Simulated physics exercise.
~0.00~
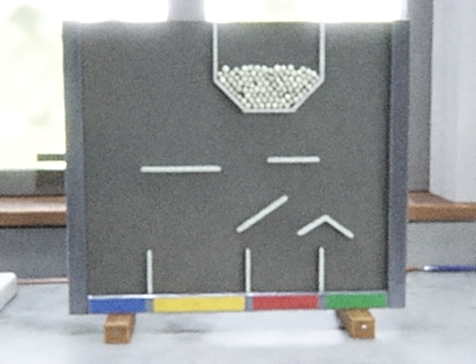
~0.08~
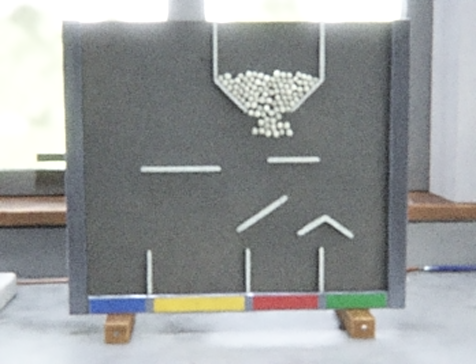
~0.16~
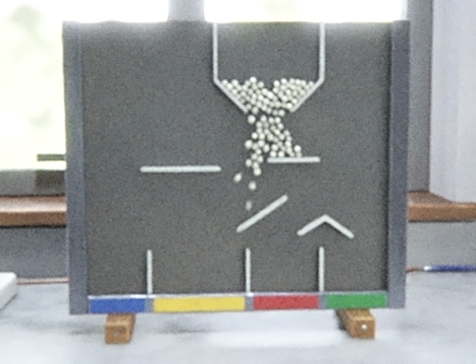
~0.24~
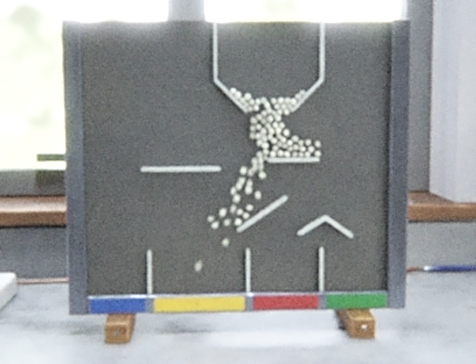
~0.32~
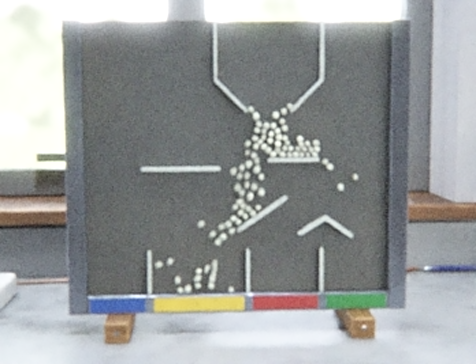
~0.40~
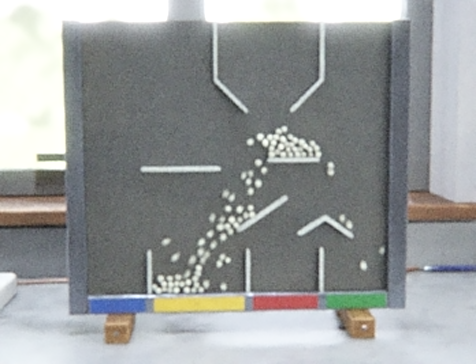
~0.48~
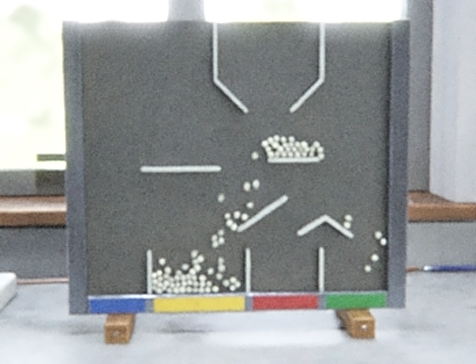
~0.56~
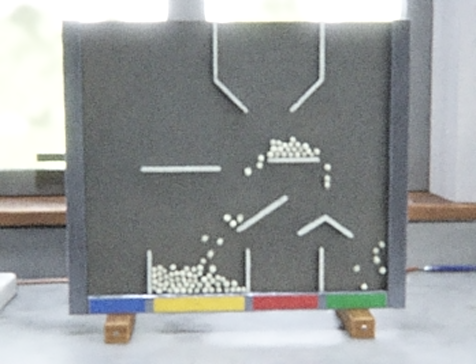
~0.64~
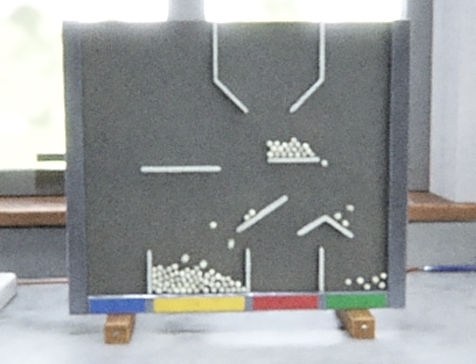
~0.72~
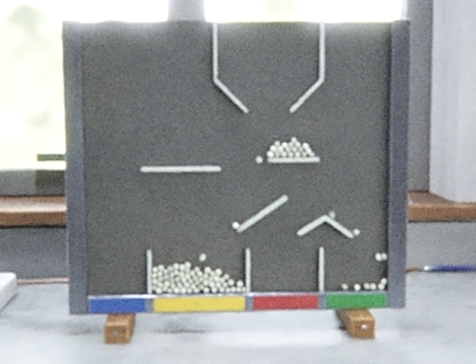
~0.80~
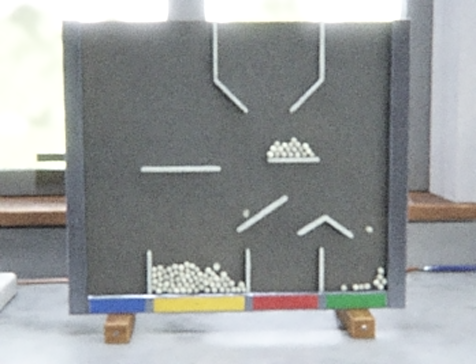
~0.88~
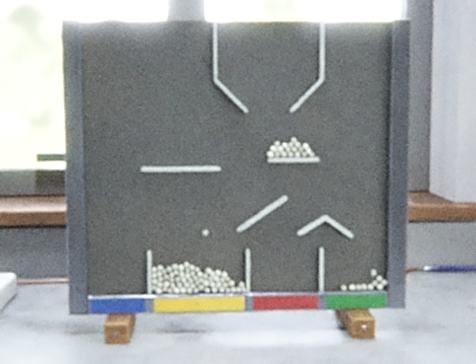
On an upright gray board by a window, small white balls poured from a hopper, bouncing and sliding off fixed ledges. Most settled in the yellow bin and a few in green, while a small heap stayed on the upper right ledge and blue and red stayed empty.
